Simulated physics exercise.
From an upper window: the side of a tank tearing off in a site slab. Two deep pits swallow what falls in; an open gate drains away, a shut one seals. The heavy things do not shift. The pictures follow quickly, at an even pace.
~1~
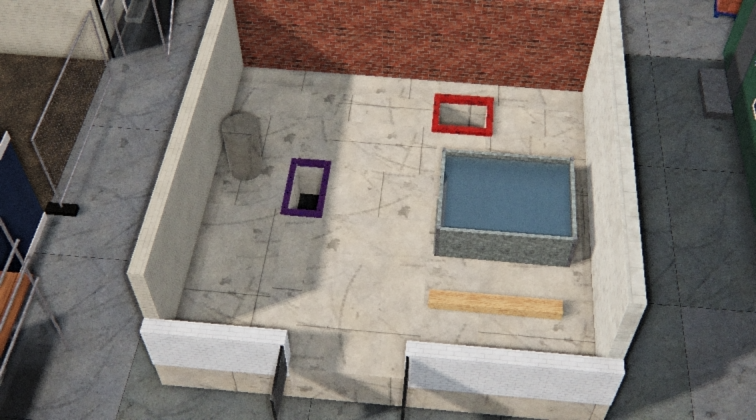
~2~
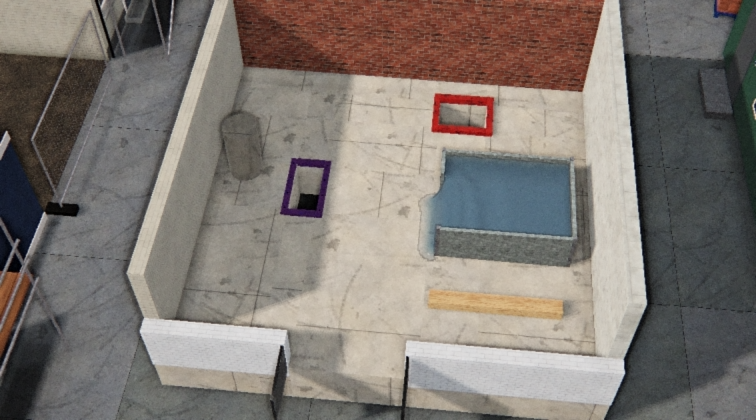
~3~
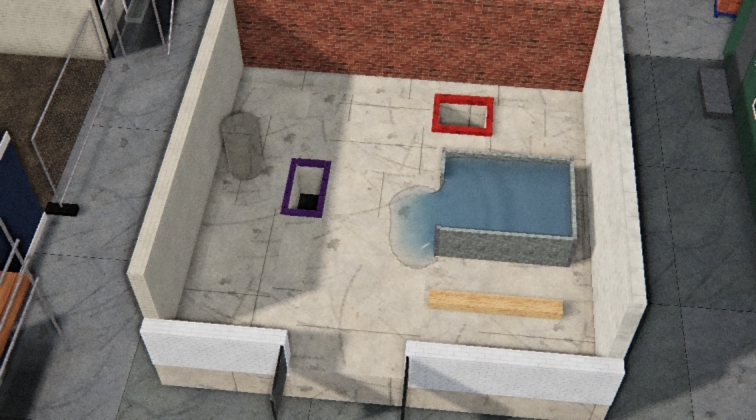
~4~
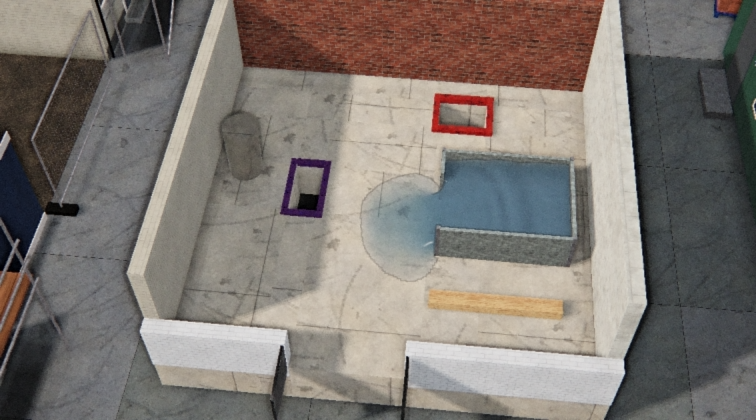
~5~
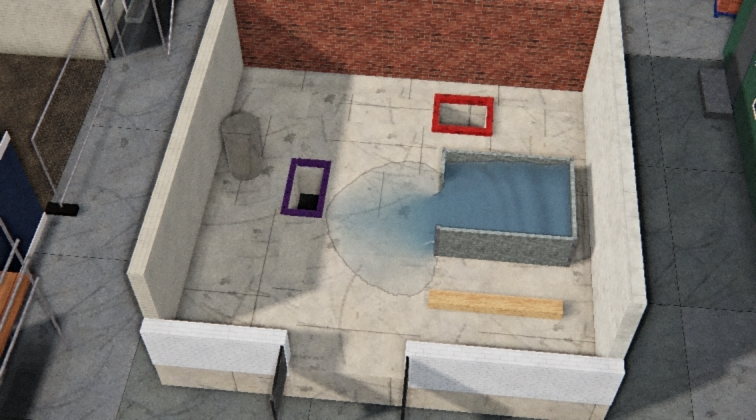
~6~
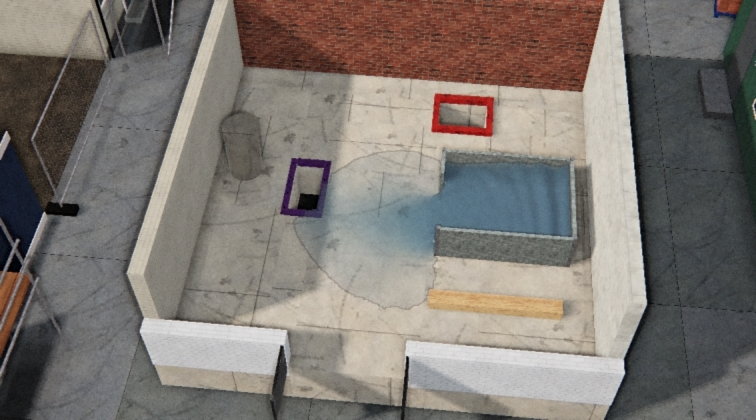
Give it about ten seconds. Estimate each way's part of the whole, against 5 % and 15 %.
One by one: The gate takes from 5 to 15 %; the red pit takes not even 5 %; the purple pit takes above 15 %.
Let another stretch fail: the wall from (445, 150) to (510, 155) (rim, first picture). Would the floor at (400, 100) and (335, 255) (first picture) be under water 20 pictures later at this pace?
One after the other: Under water, not flooded.
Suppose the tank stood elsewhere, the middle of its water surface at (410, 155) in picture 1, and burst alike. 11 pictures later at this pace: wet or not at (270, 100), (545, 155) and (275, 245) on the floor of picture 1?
As listed: Flooded, no water, wet.
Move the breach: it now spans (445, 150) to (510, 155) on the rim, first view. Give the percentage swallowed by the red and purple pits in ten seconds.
Parts in a hundred: Red 25, purple 2.
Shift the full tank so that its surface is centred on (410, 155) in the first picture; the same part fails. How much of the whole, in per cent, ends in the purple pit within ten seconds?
Per cent: Purple 55.
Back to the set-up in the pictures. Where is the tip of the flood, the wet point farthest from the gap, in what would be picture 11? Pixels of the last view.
I would point to (192, 258).
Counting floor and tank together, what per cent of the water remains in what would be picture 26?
Roughly 82 per cent.
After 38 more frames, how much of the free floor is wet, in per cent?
Close to 60 %.
A moment on, water covers 30 % of the floor; the gate 0 %, the red pit 0 %, the purple pit 4 %.
Next, water covers 45 % of the floor; the gate 1 %, the red pit 0 %, the purple pit 9 %.
Then, water covers 50 % of the floor; the gate 2 %, the red pit 0 %, the purple pit 15 %.
Later, water covers 60 % of the floor; the gate 7 %, the red pit 0 %, the purple pit 19 %.
In the end, water covers 80 % of the floor; the gate 13 %, the red pit 0 %, the purple pit 20 %.
